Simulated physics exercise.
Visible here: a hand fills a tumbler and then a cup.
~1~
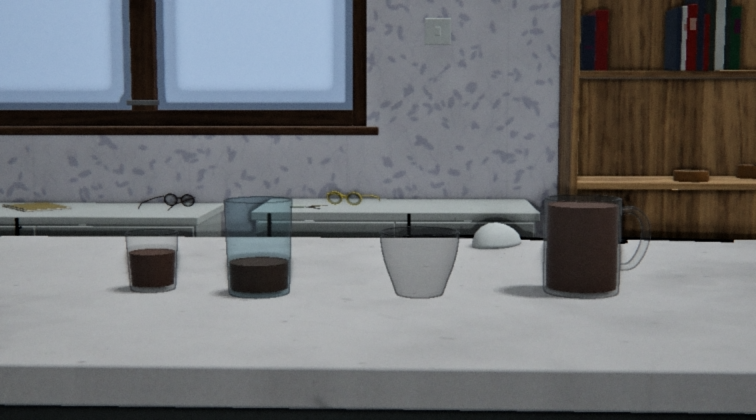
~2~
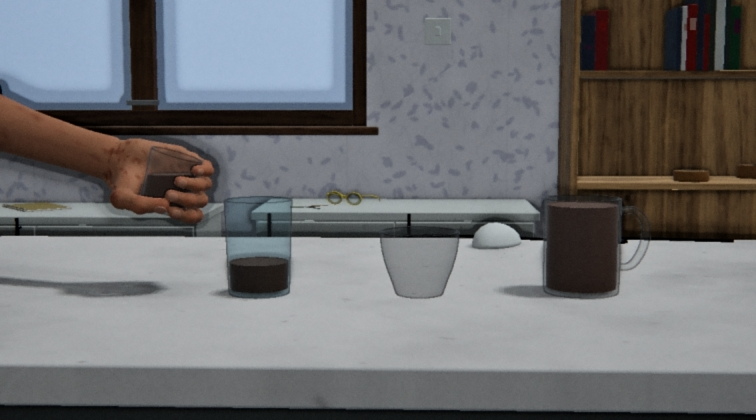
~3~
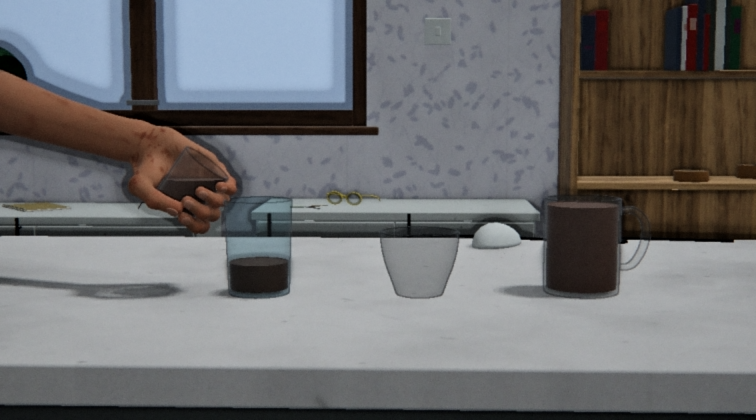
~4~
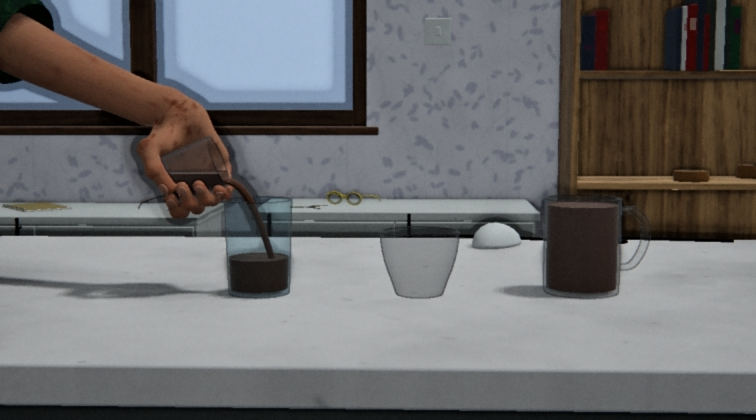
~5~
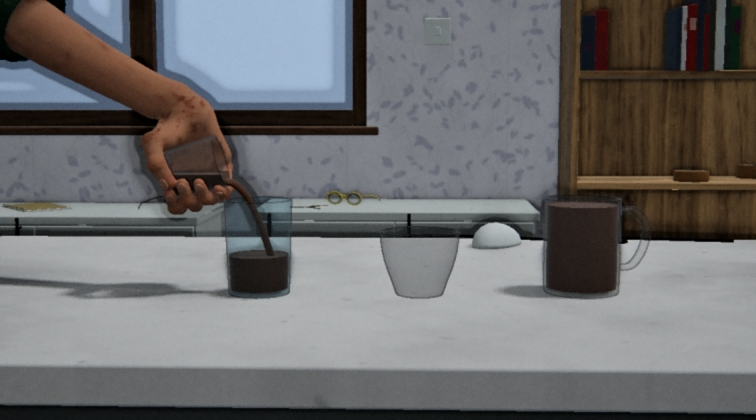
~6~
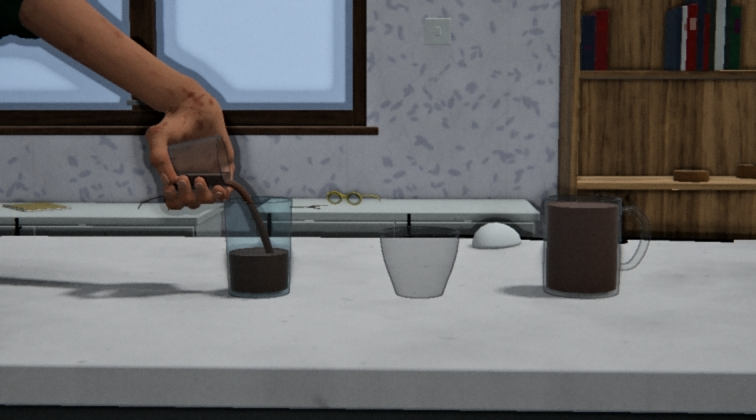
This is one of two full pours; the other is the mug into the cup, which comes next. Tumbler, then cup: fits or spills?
Tumbler - fits; cup - spills.
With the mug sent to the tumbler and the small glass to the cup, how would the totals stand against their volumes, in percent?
First 150 %, second 30 %.
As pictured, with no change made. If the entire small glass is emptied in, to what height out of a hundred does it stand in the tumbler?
It comes up to some 50 per cent.
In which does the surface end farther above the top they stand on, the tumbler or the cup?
The one on the right.
Soon after, the tumbler is about half full.
In the end, the tumbler is about half full; the cup is full to the brim and has run over.
